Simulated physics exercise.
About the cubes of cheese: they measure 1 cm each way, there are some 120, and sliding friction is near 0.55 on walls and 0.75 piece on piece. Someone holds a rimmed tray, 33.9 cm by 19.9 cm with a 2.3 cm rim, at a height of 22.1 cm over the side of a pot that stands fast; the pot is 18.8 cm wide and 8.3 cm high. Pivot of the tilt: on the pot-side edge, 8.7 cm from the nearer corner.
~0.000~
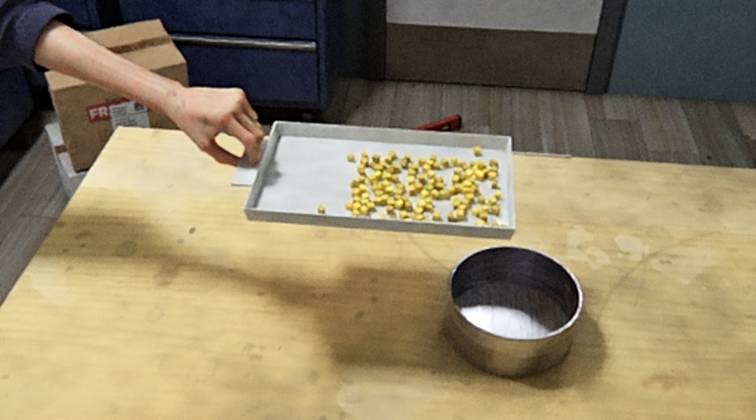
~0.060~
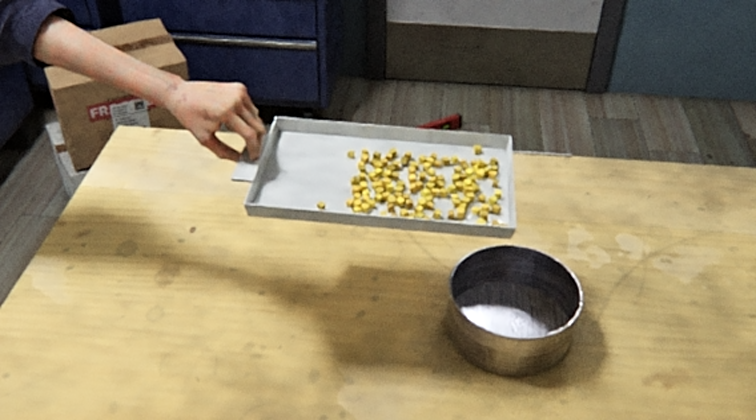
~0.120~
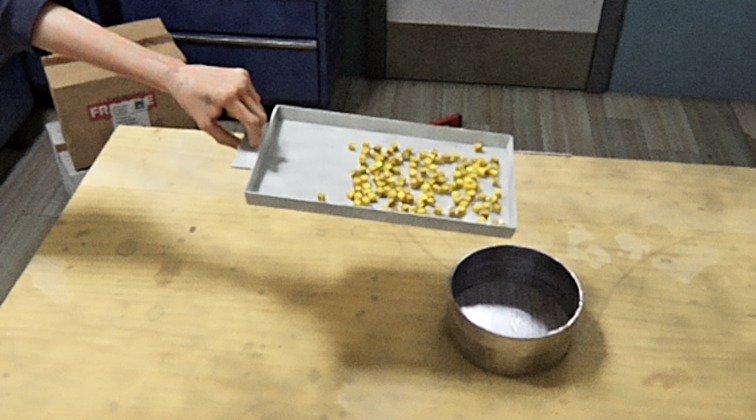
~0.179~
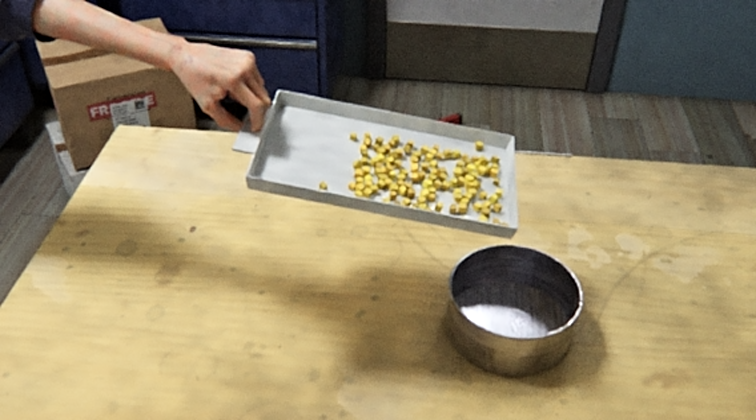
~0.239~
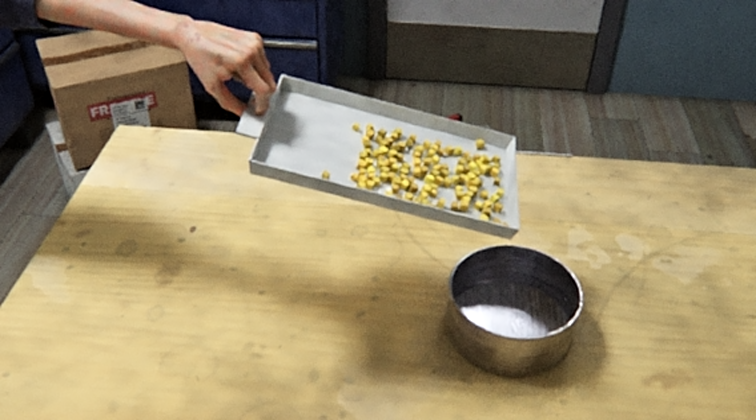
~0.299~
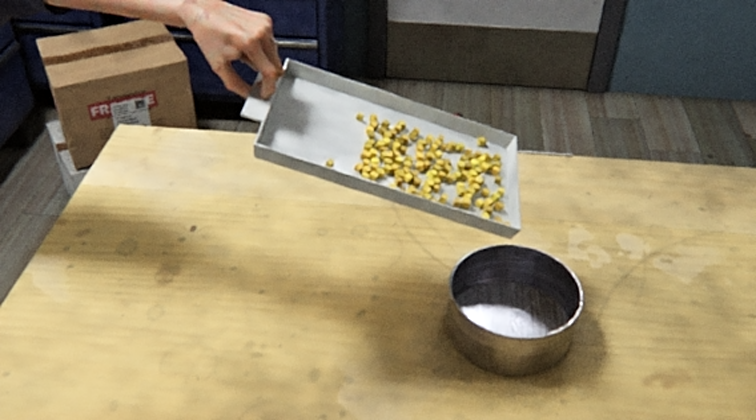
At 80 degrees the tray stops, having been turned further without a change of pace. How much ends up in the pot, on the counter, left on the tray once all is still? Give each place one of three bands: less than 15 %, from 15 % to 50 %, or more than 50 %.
In order: Pot: A decent number, counter: A small number, left on the tray: The majority.
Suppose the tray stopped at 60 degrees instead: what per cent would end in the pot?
15 percent.
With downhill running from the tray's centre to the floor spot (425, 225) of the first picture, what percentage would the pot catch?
Roughly 70 percent of them.
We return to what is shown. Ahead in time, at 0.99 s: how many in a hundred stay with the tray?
About 85 per cent.
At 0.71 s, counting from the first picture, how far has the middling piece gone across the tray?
About 5 cm.
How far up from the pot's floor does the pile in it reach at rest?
It reaches roughly 1.5 cm.
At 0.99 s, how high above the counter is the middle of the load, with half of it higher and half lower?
The halfway line is at about 24 cm.
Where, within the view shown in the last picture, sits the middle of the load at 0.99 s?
Roughly pixel (512, 189).
After 0.71 s, tilt 47 degrees; the tray holds 100 %, the pot 0 %.
Then, at 0.99 s, tilt 68 degrees; the tray holds 85 %, the pot 0 %.
After 1.37 s, tilt 80 degrees; the tray holds 75 %, the pot 15 %.
By 3.3 s all is still; pot 35 %, counter 10 %, tray 60 %.
